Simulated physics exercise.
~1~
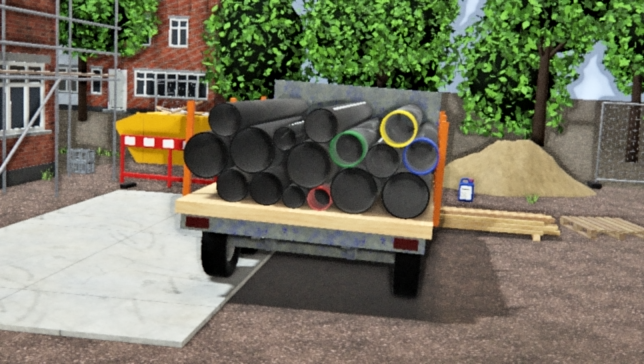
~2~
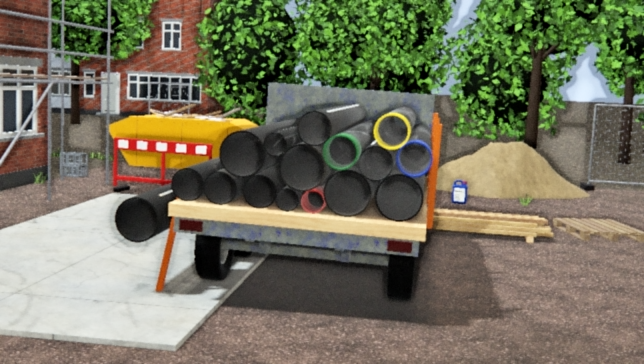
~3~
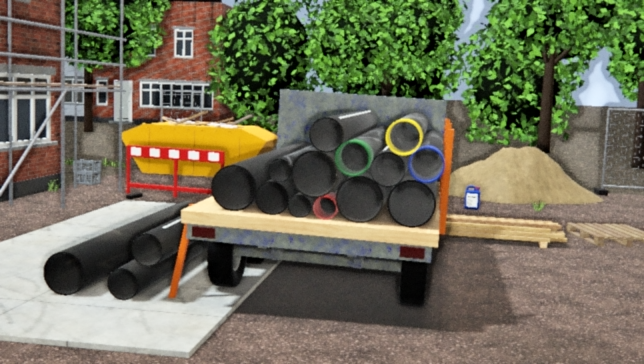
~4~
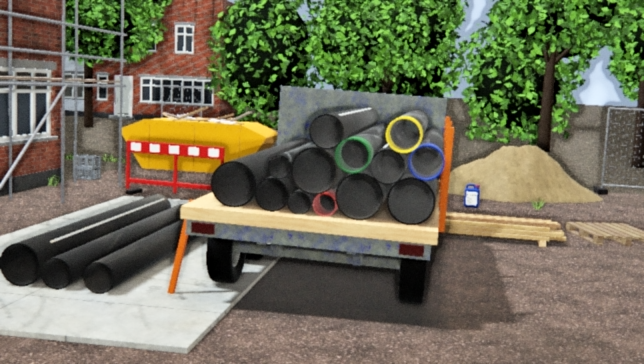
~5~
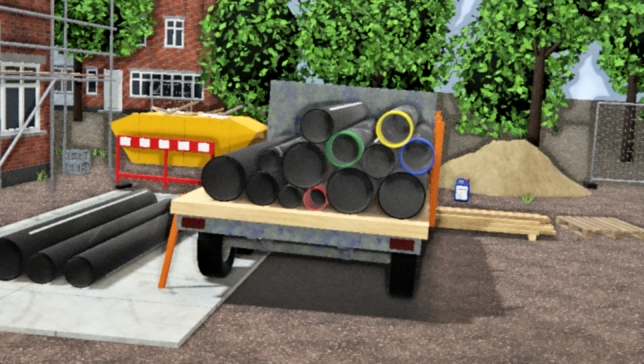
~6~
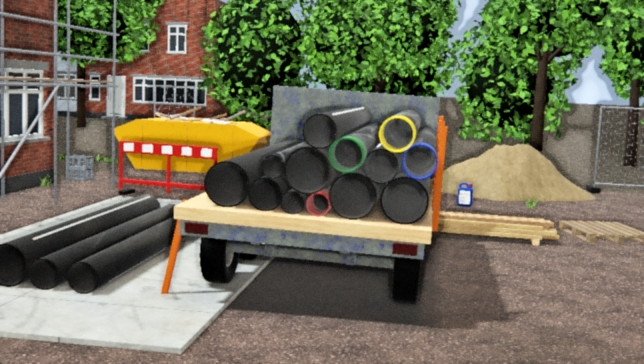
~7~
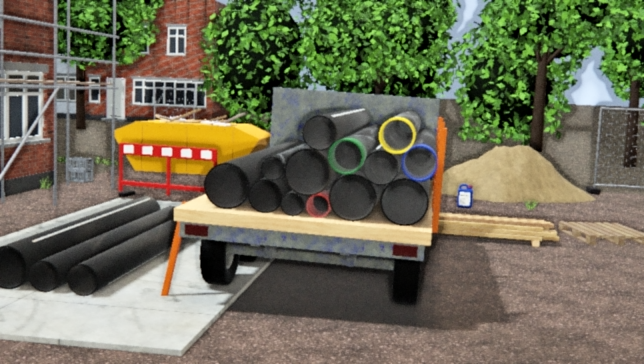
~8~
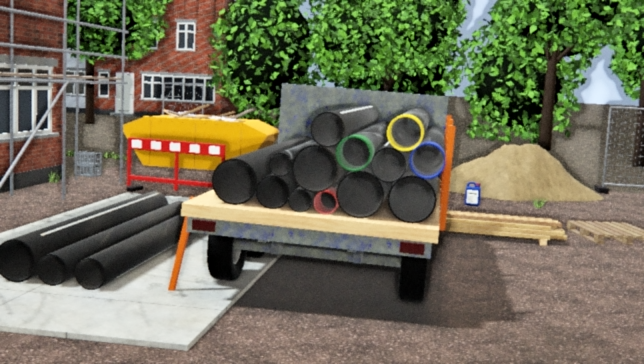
In a yard beside brick buildings, the left posts of a parked trailer stacked with dark pipes swing down, and three pipes roll off onto the pale slab, where they settle side by side while the blue, red, yellow and green ones stay aboard.
